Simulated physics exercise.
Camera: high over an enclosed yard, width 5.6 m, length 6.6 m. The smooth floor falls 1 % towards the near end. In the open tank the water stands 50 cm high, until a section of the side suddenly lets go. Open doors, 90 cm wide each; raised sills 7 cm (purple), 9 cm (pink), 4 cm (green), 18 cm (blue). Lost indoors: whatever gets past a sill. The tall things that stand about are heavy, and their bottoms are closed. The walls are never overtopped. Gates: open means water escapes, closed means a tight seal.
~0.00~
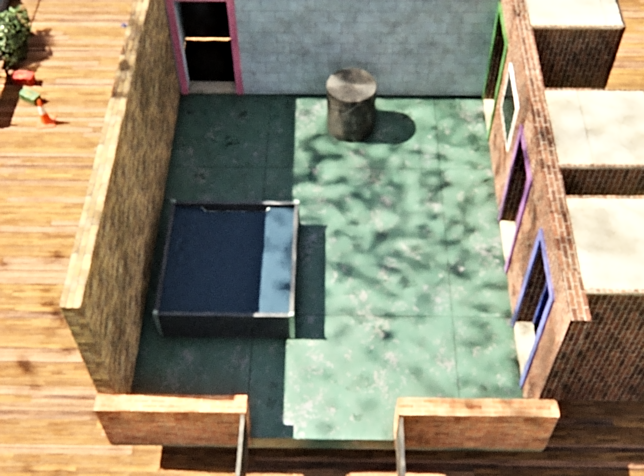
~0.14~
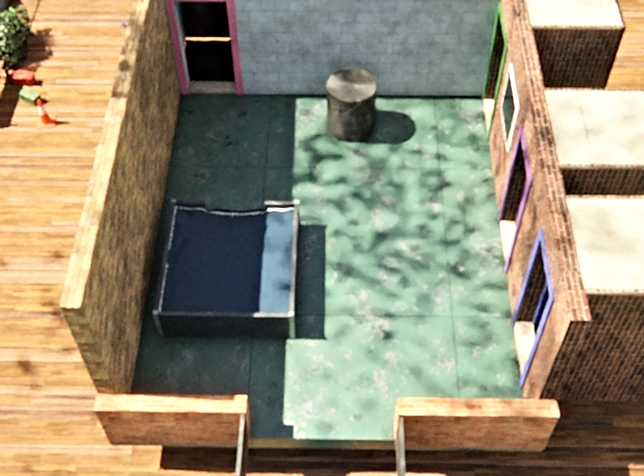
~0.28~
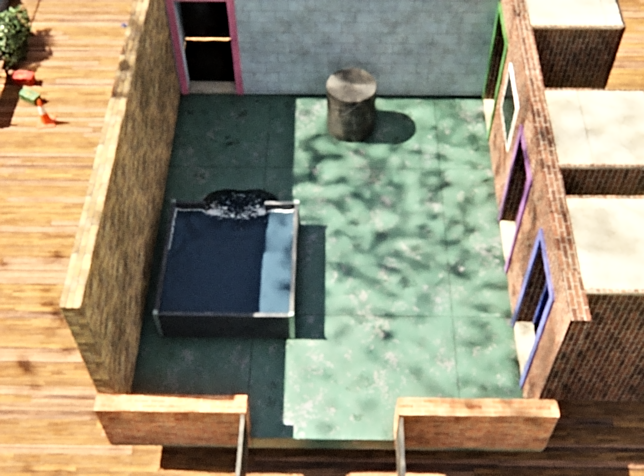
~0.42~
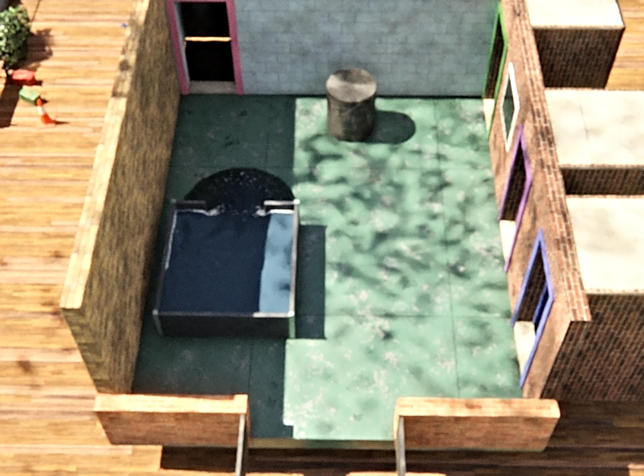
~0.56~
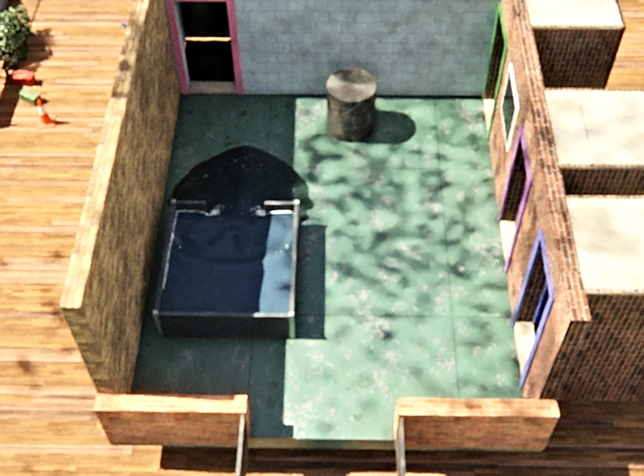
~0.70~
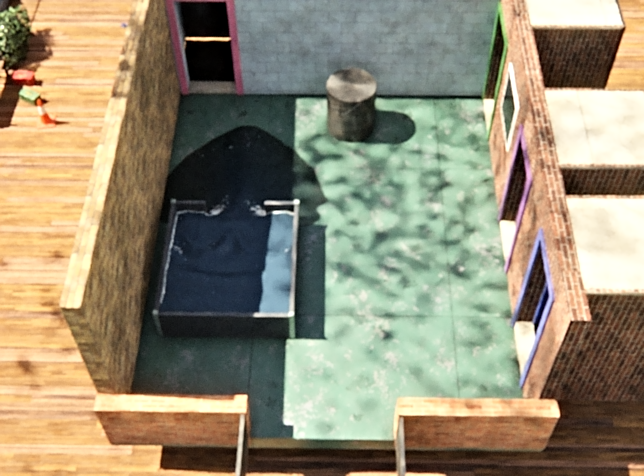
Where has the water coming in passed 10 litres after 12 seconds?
At the purple door it has not passed it; at the pink door it has passed it; at the green door it has passed it; at the blue door it has not passed it.
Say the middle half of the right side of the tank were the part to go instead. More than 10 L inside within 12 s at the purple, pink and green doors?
Door purple goes beyond, door pink stays within, door green goes beyond.
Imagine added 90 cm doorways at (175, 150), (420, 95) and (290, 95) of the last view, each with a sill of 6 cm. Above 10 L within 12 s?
In sequence the answers are more than that, less than that and more than that.
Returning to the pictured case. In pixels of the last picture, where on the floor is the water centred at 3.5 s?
Pixel position near (253, 209).
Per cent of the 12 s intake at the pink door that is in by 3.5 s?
70 percent or so by then.
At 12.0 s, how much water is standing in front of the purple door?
The mean depth is around 5.0 cm.
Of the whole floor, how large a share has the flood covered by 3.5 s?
Close to 40 in a hundred.
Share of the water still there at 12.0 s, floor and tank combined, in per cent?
Remaining: Roughly 88 %.
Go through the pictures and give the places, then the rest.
In the first frame, the open tank at (230, 259) is whole and still, 50 cm deep.
In the second frame, water pours out on the open tank's far side and has run 0.5 m, to a hidden place; typically 8 cm deep outside, 50 cm at the open tank's back.
In the third frame, water pours out on the open tank's far side and has run 0.8 m, to (268, 197); typically 8 cm deep outside, 50 cm at the open tank's back.
In the fourth frame, the front is at (259, 173), 1.2 m from the gap on the open tank's far side; 1.5 m2 of floor is under water; 50 cm left at the back of the open tank.
In the fifth frame, water pours out on the open tank's far side and has run 1.7 m, to (251, 150); typically 5 cm deep outside, 50 cm at the open tank's back.
In the sixth frame, the front is at (252, 130), 2.2 m from the gap on the open tank's far side; 3.4 m2 of floor is under water; 50 cm left at the back of the open tank.
After 1.4 s water covers 25 % of the floor and is deepest (28 cm) near (237, 219); purple door not reached, pink door 13 cm at the sill, 1 L in, green door not reached, blue door not reached.
After 2.2 s water covers 30 % of the floor and is deepest (25 cm) near (190, 104); purple door not reached, pink door 23 cm at the sill, 30 L in, green door not reached, blue door not reached.
After 3.5 s water covers 40 % of the floor and is deepest (18 cm) near (200, 97); purple door not reached, pink door 19 cm at the sill, 113 L in, green door 3 cm at the sill, 0 L in, blue door not reached.
After 7.0 s water covers 60 % of the floor and is deepest (12 cm) near (233, 155); purple door 5 cm at the sill, 0 L in, pink door 11 cm at the sill, 164 L in, green door 6 cm at the sill, 39 L in, blue door not reached.
After 12.0 s water covers 85 % of the floor and is deepest (10 cm) near (514, 425); purple door 5 cm at the sill, 0 L in, pink door 5 cm at the sill, 167 L in, green door 4 cm at the sill, 52 L in, blue door 4 cm at the sill, 0 L in.
